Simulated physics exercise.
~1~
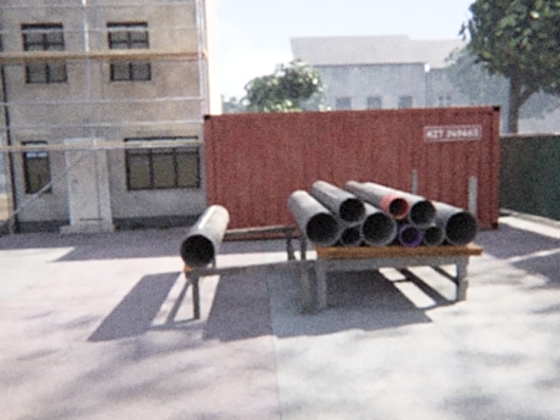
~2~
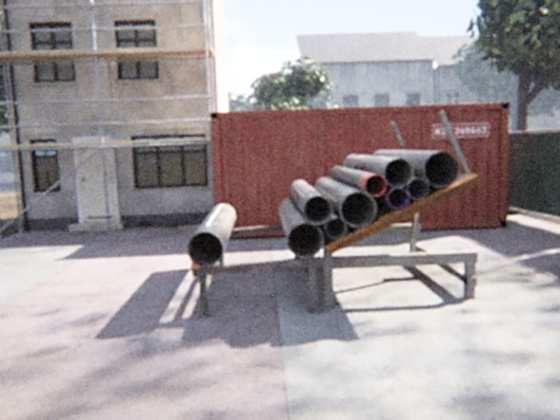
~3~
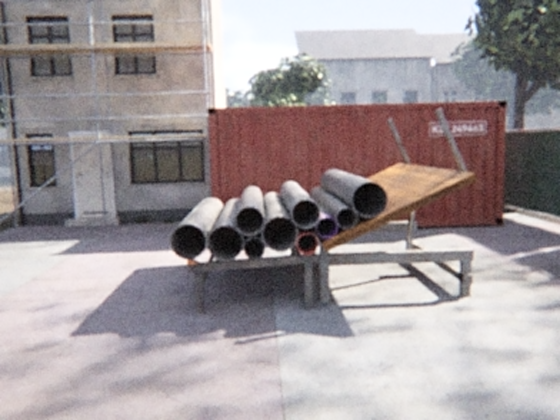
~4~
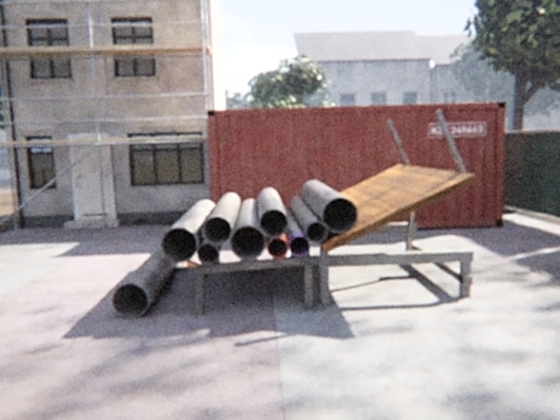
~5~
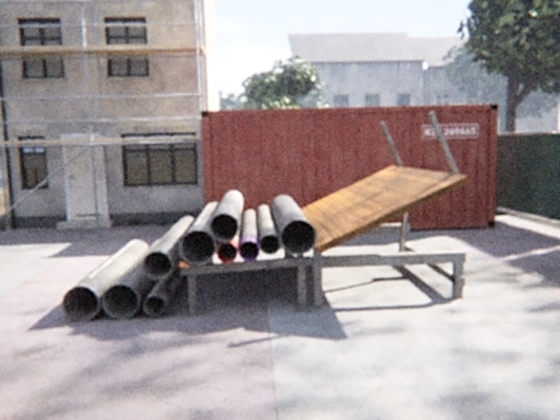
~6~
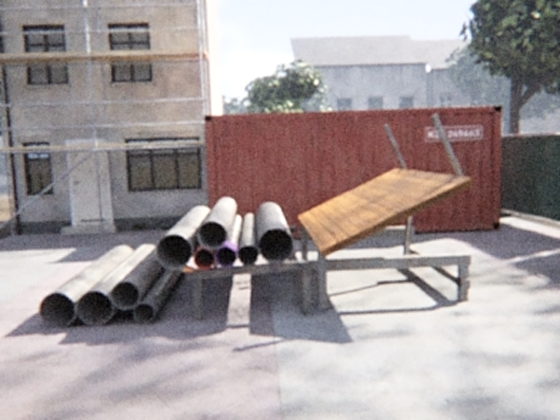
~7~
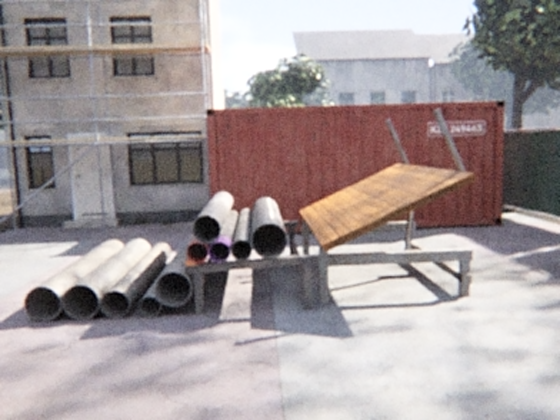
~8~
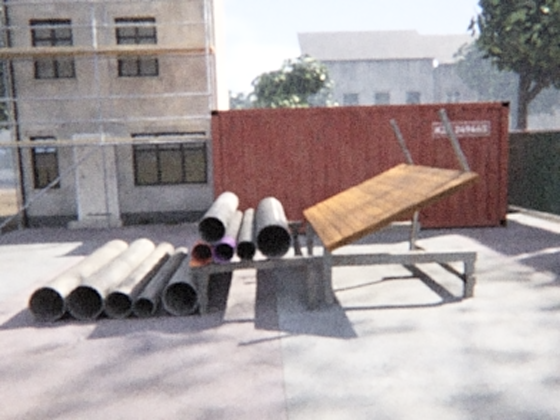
Pipes rolling left off a tilting wooden deck onto a low rack, several dropping to the ground, the rest settling on the rack.
